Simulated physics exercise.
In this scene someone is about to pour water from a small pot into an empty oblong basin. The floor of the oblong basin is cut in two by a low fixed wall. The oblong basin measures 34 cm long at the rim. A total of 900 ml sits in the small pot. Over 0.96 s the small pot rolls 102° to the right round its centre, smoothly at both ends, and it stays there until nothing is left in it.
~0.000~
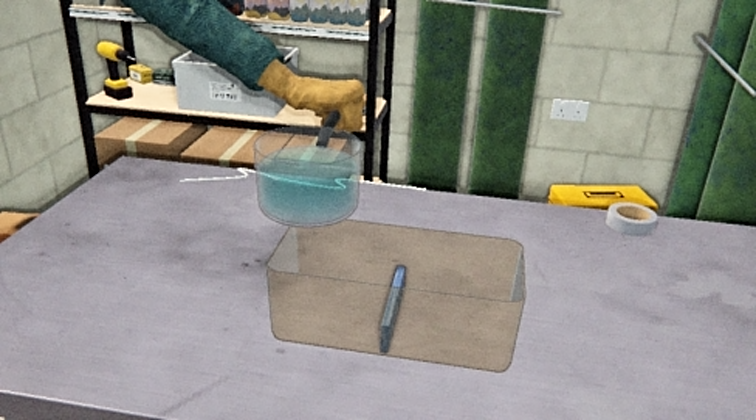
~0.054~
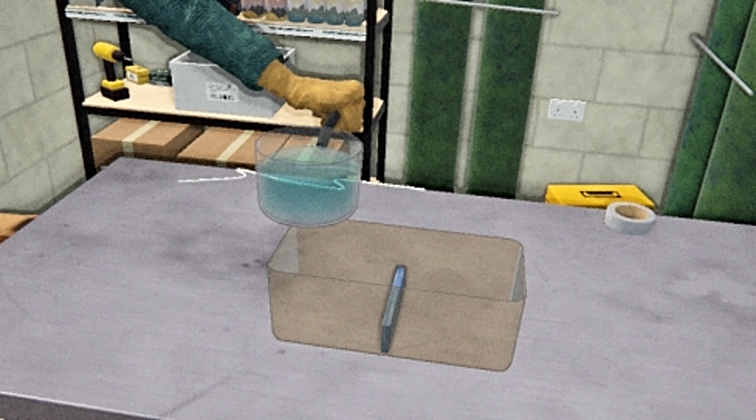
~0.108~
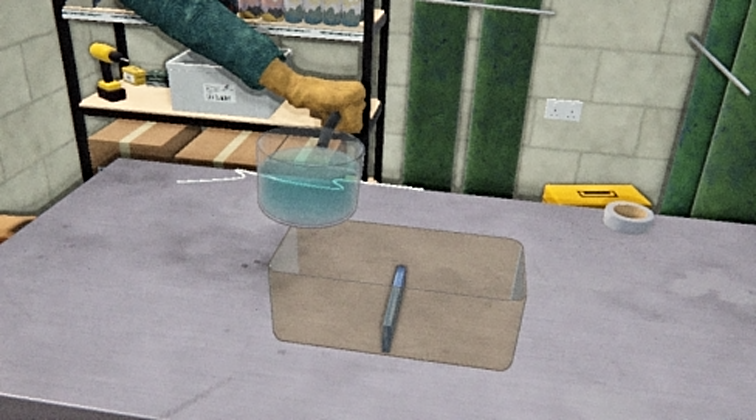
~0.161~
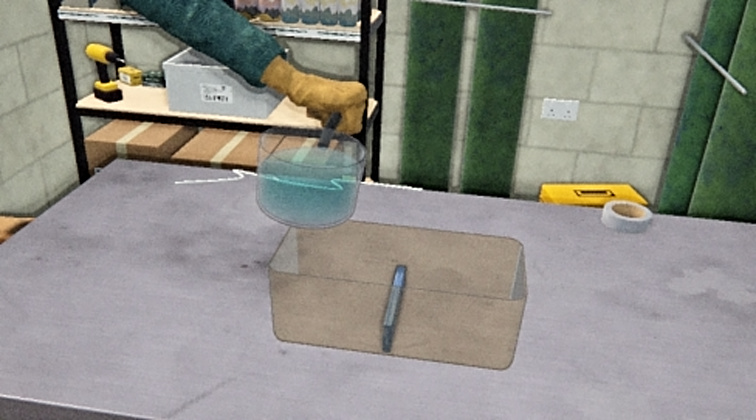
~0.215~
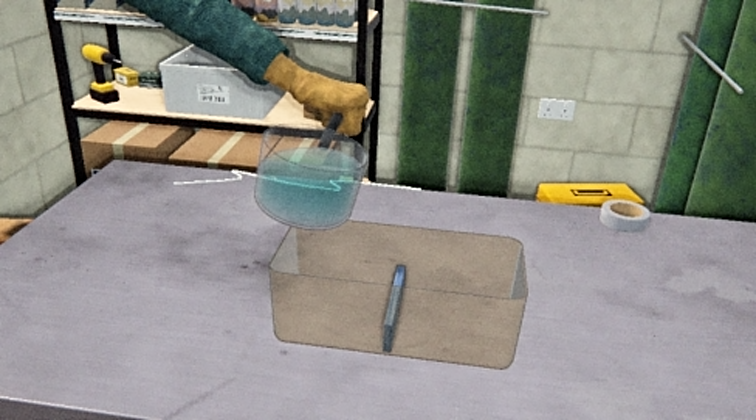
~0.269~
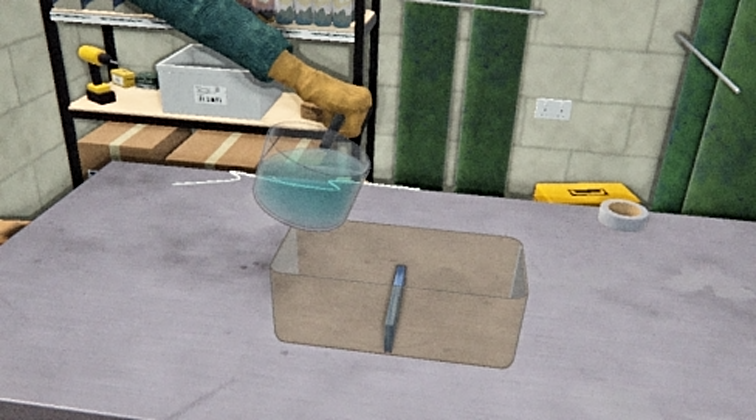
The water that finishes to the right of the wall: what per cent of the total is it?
It is about 50 per cent of the total.
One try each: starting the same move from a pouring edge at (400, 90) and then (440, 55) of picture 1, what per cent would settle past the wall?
Try 1: 95 %; try 2: 80 %.
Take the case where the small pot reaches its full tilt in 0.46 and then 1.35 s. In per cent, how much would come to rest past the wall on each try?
It comes to 25 per cent, and then 55 per cent.
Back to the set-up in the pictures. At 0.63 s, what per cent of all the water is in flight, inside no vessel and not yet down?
About 24 per cent.
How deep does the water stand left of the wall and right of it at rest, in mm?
The left ends up at roughly 18 mm, with the right at roughly 18 mm.
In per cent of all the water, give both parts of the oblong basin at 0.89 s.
Left roughly 26 per cent, right roughly 50.
By 0.63 s the tilt is 74° and 65 per cent is still to pour, 3 is left of the wall and 8 right of it.
By 0.89 s the tilt is 101° and 16 per cent is still to pour, 26 is left of the wall and 50 right of it.
By 1.16 s the tilt is 102° and 2 per cent is still to pour, 46 is left of the wall and 50 right of it.
By 1.46 s the tilt is 102° and 0 per cent is still to pour, 49 is left of the wall and 50 right of it.
At rest 49 per cent lies left of the wall, 50 right of it and 0 outside.
